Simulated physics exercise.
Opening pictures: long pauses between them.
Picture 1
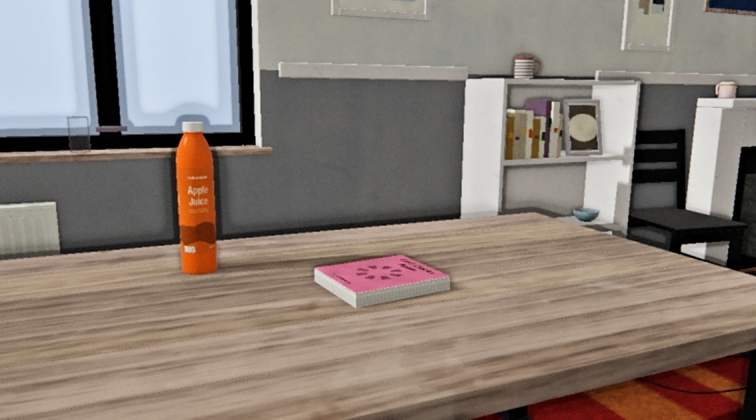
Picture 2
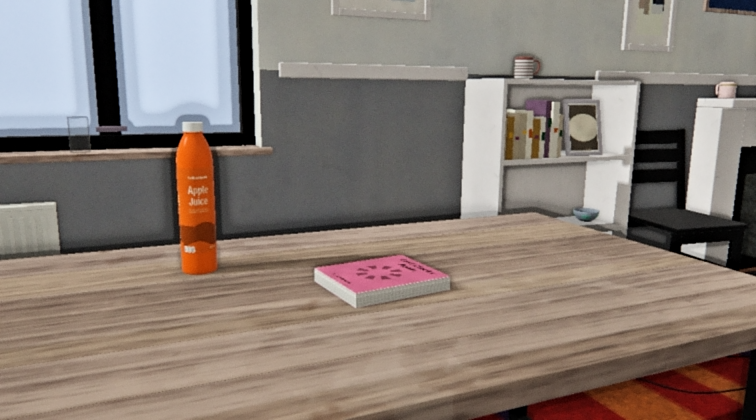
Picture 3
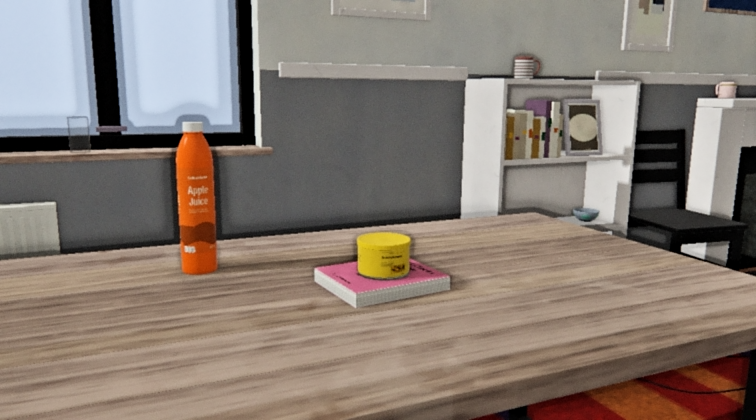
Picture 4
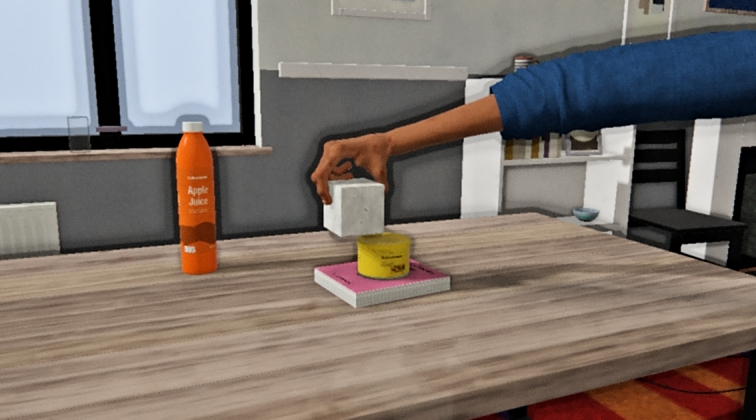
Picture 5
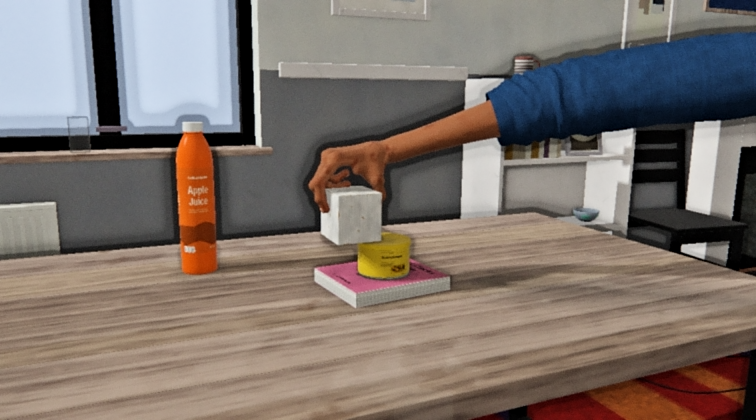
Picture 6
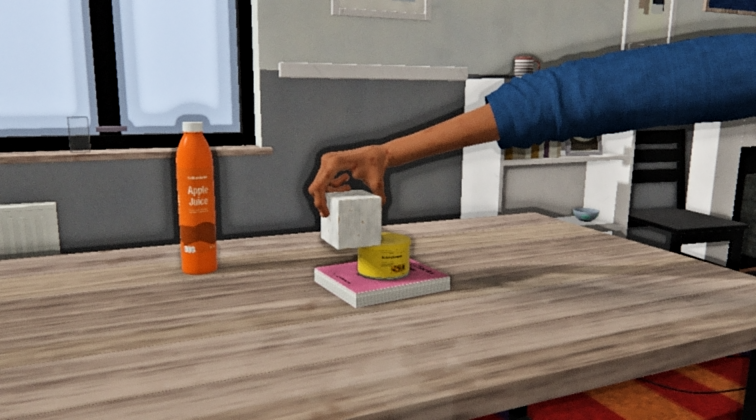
On a wooden table with an orange juice bottle and a pink book, a yellow tub appeared on the book, then a hand from the right lowered a white block onto the tub's left side.
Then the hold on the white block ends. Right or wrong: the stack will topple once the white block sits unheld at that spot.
Right.
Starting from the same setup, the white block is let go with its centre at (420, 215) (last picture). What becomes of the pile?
Result: Pile toppled.
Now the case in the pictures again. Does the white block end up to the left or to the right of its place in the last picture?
Result: Further left.
Then, 0.40 s after the last picture, white block now fallen.
Then, 0.80 s after the last picture, nothing new.
At rest, fallen, white block; the other 3 in place. Seen from the same camera at the end, white block near (275, 277). The pile loses its balance.
